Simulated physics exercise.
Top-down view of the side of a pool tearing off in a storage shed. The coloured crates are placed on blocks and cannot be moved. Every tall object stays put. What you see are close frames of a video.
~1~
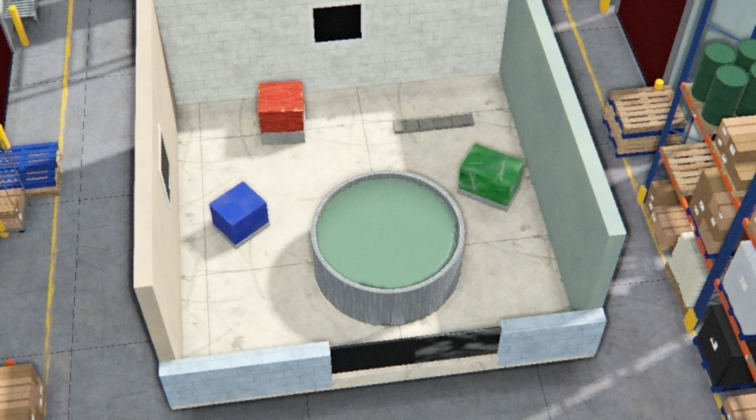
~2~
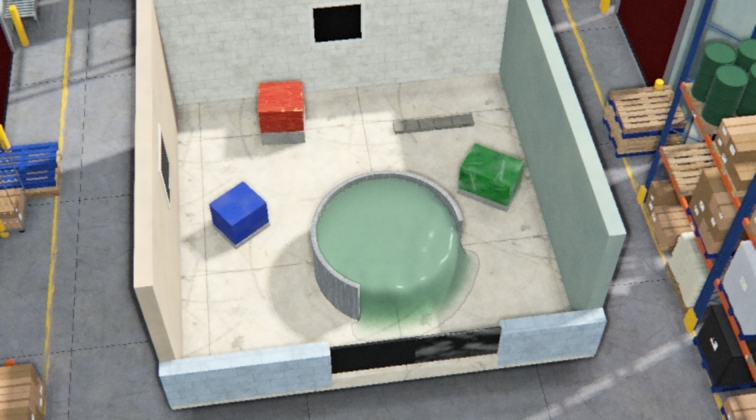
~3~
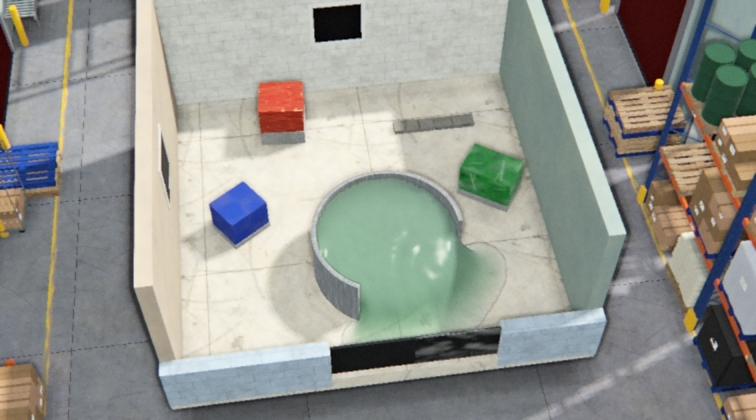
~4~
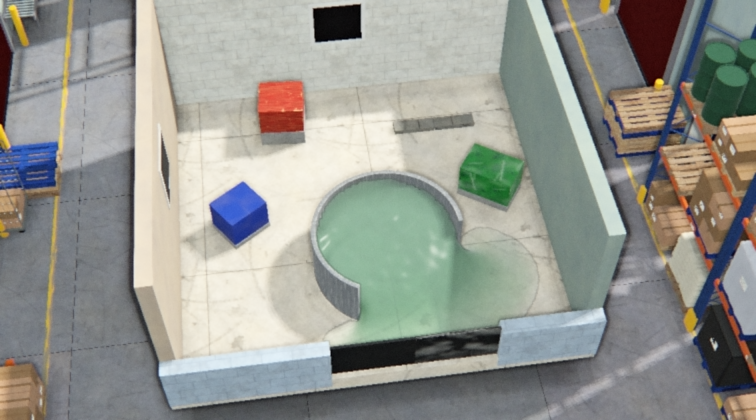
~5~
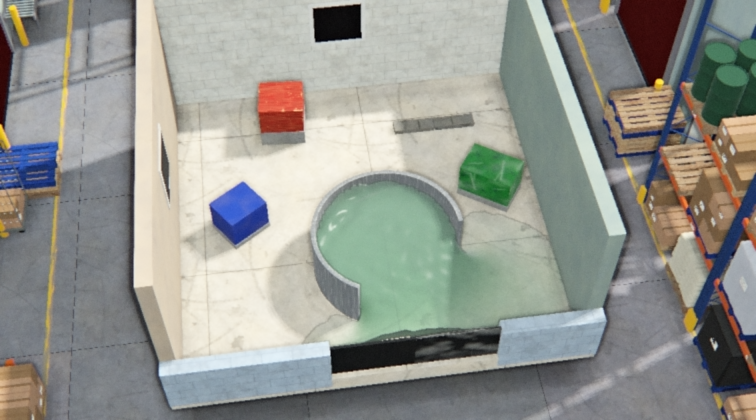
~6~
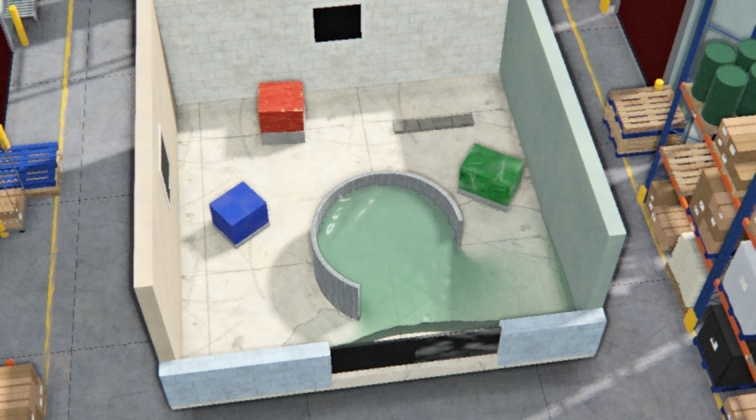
A round grey-walled pool of green water stands in a pale, walled enclosure inside a storage shed, seen from high above by a still camera. A red block sits behind it, a blue one to its left and a green one to its right, with shelving at far right. The pool's front-right side opens, and water pours out, spreading rightward and frontward across the floor as its level drops.
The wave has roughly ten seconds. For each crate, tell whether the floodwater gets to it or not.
Result: The green crate meets the water; the red crate avoids the water; the blue crate meets the water.
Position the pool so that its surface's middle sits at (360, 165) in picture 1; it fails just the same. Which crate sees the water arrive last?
Red-painted one.
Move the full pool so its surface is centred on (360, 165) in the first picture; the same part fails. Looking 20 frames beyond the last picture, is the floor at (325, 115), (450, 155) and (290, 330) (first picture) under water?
One after the other: Clear, awash, awash.
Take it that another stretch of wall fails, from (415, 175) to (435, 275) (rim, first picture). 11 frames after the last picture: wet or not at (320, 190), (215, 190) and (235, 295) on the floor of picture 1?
In order: Spared, spared, spared.
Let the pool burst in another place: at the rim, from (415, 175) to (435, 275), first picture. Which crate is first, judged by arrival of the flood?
The green-painted one, by my reading.
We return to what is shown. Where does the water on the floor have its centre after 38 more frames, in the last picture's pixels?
I'd point to (364, 226).
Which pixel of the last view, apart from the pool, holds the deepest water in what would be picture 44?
At about (189, 168).
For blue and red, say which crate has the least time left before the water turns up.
I'd go with the one in blue.
A moment on, water covers 30 % of the floor; the green crate water round its plinth, the red crate not reached, the blue crate not reached.
Next, water covers 45 % of the floor; the green crate water round its plinth, the red crate not reached, the blue crate water round its plinth.
Then, water covers 85 % of the floor; the green crate water round its plinth, the red crate water round its plinth, the blue crate water round its plinth.
Later, water covers 100 % of the floor; the green crate water round its plinth, the red crate water round its plinth, the blue crate water round its plinth.
In the end, water covers 100 % of the floor; the green crate was topped, the red crate stayed above the water, the blue crate was topped.
